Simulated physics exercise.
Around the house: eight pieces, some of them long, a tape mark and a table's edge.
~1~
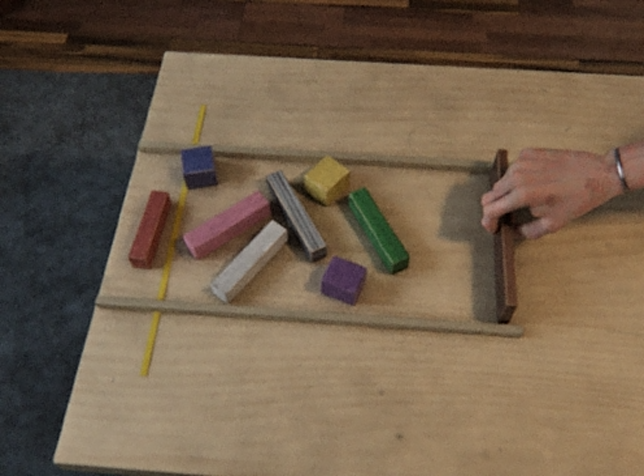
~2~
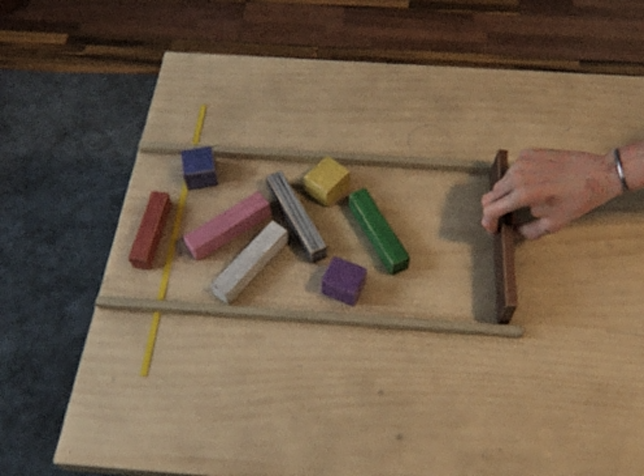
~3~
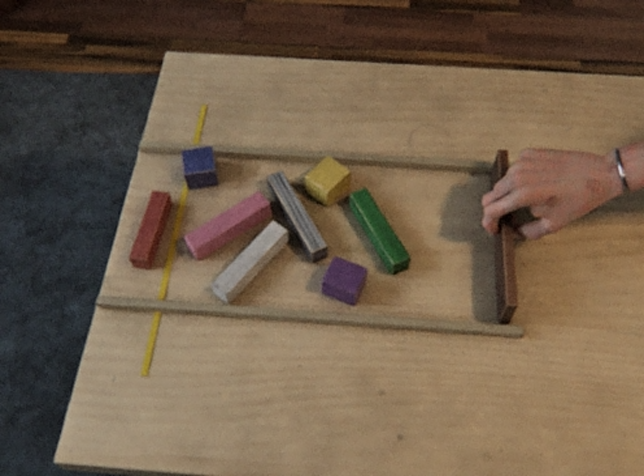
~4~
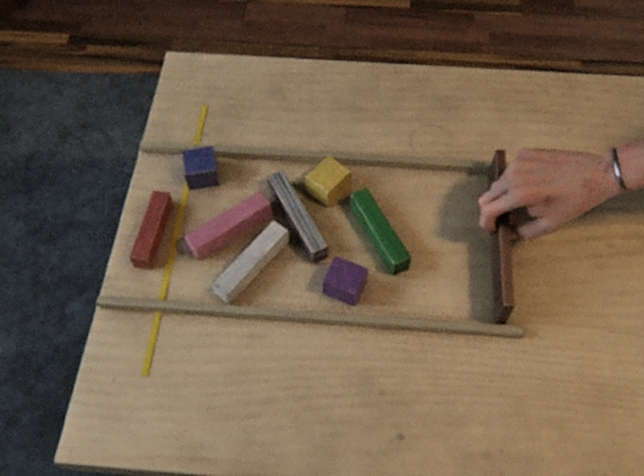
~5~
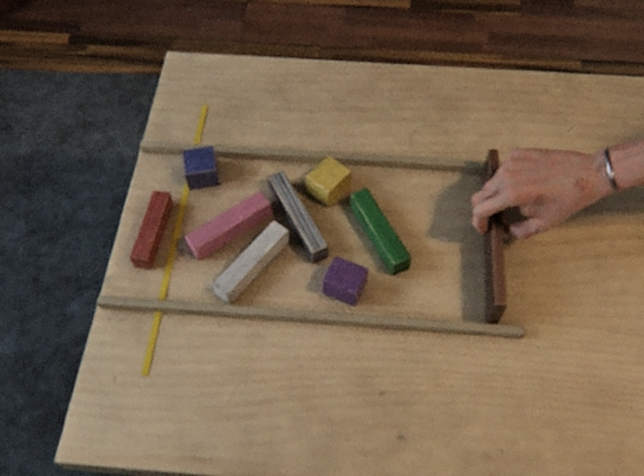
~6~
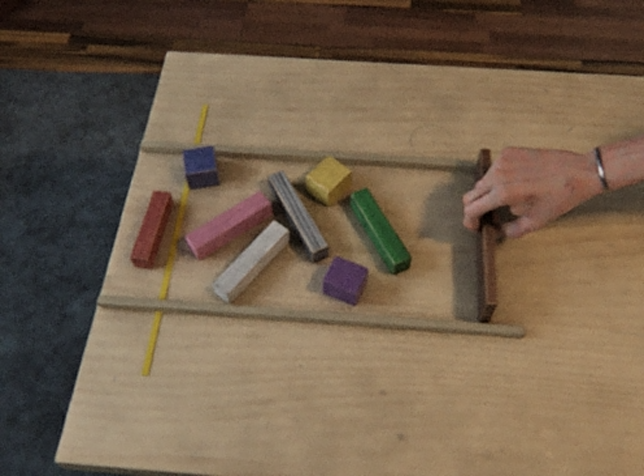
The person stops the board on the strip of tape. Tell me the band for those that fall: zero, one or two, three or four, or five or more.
Outcome: The number that fall off is three or four.
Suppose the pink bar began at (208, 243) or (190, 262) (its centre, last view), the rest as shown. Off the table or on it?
Place by place, it tumbles off; is lost.
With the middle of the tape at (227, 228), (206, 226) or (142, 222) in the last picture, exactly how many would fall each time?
Try by try, 0, 1 and 5.
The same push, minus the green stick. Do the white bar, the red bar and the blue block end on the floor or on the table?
The white bar survives; the red bar goes over; the blue block falls.
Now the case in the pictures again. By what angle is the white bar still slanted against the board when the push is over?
Some 5 degrees.
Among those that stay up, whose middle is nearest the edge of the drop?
The white bar.
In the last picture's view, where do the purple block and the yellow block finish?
Near (146, 272) and (173, 158).
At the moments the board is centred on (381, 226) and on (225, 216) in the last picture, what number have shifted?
1 and 8.
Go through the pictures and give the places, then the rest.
In the first picture, red bar (151, 229); blue block (199, 168); pink bar (228, 225); board (503, 234); tape (177, 225).
In the second picture, blue block (200, 168); grey stick (296, 216).
In the third picture, pink bar (229, 225); green stick (379, 230).
In the fourth picture, red bar (152, 229); purple block (345, 281).
In the fifth picture, blue block (201, 168); white bar (252, 262).
In the sixth picture, red bar (153, 229); blue block (201, 168); pink bar (230, 225); board (485, 233); tape (179, 224).
Early on, none off yet; red bar at rest near (153, 229); blue block at rest near (201, 168); pink bar at rest near (230, 225).
A while later, none off yet; red bar at rest near (153, 229); blue block at rest near (201, 168); pink bar travelled a little near (217, 226).
Further along, none off yet; red bar travelled a little near (129, 230); blue block travelled about its own width near (162, 166); pink bar travelled about its own width near (150, 223).
Finally, the number that fall off is three or four; lost, pink bar, blue block and red bar.
